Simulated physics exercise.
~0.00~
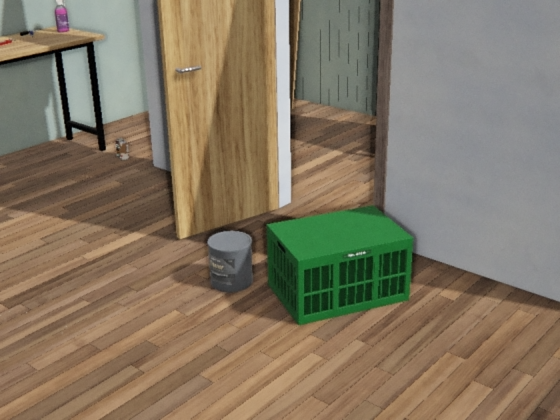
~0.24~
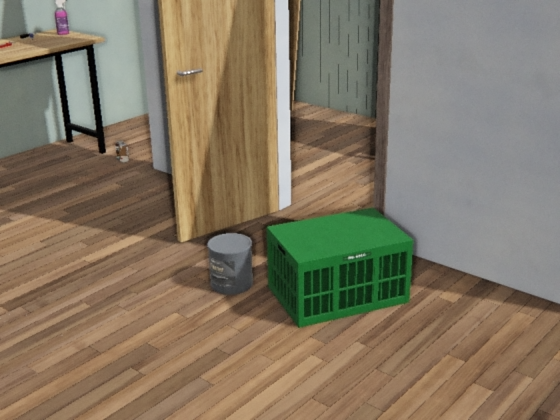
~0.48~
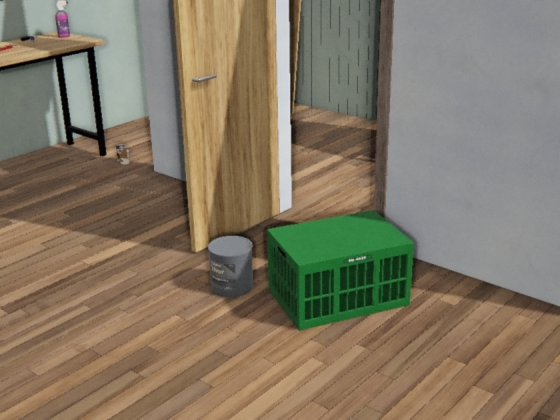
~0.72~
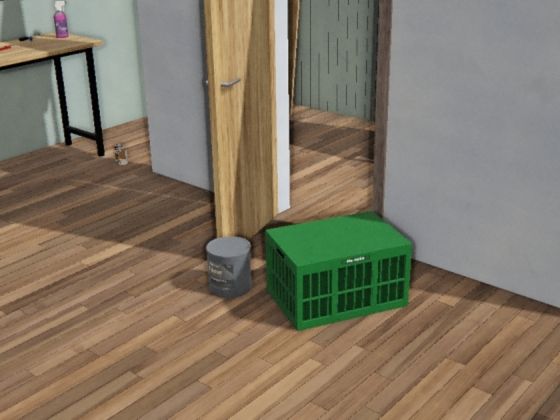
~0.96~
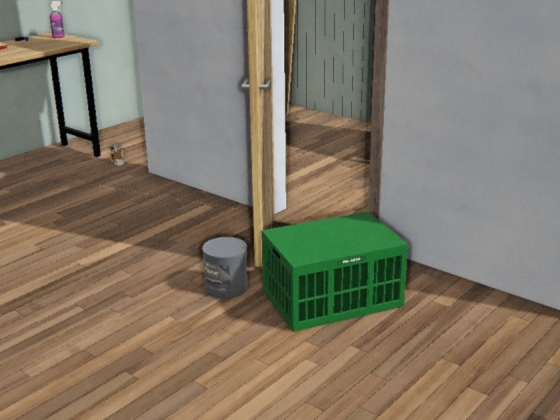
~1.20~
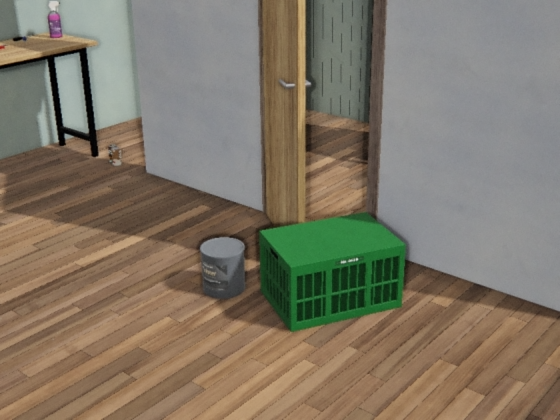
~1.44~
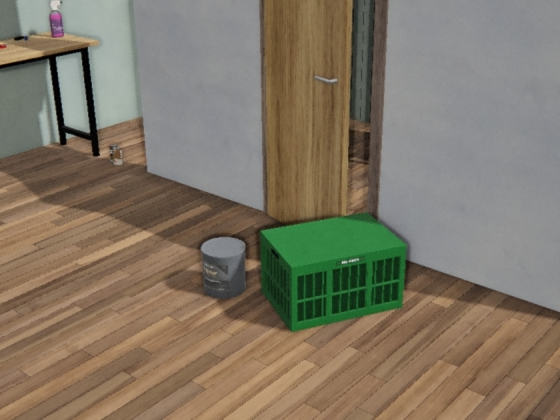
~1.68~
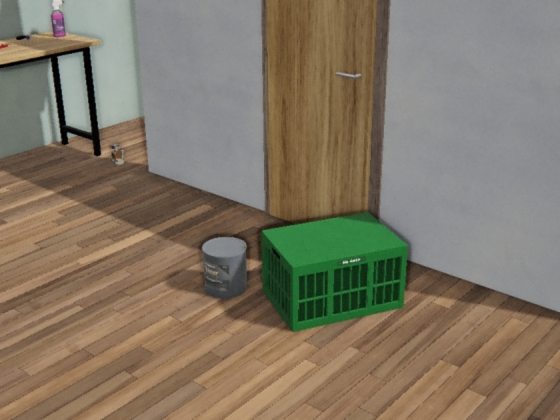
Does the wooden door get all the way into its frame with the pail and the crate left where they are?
Yes, the door swings past both of them and ends up shut in its frame. The pail and the crate stay in their places.
At first, a wooden door stands wide open into a room with a plank floor, with a grey pail and a green crate sitting on the floor near it. A work table with a pink bottle on it is at the left. The door starts to swing, its free edge passing behind the pail and then behind the crate as it turns towards the doorway on the right. The gap to the space beyond narrows steadily. Finally the door sits closed in its frame, while the pail and the crate remain where they were.
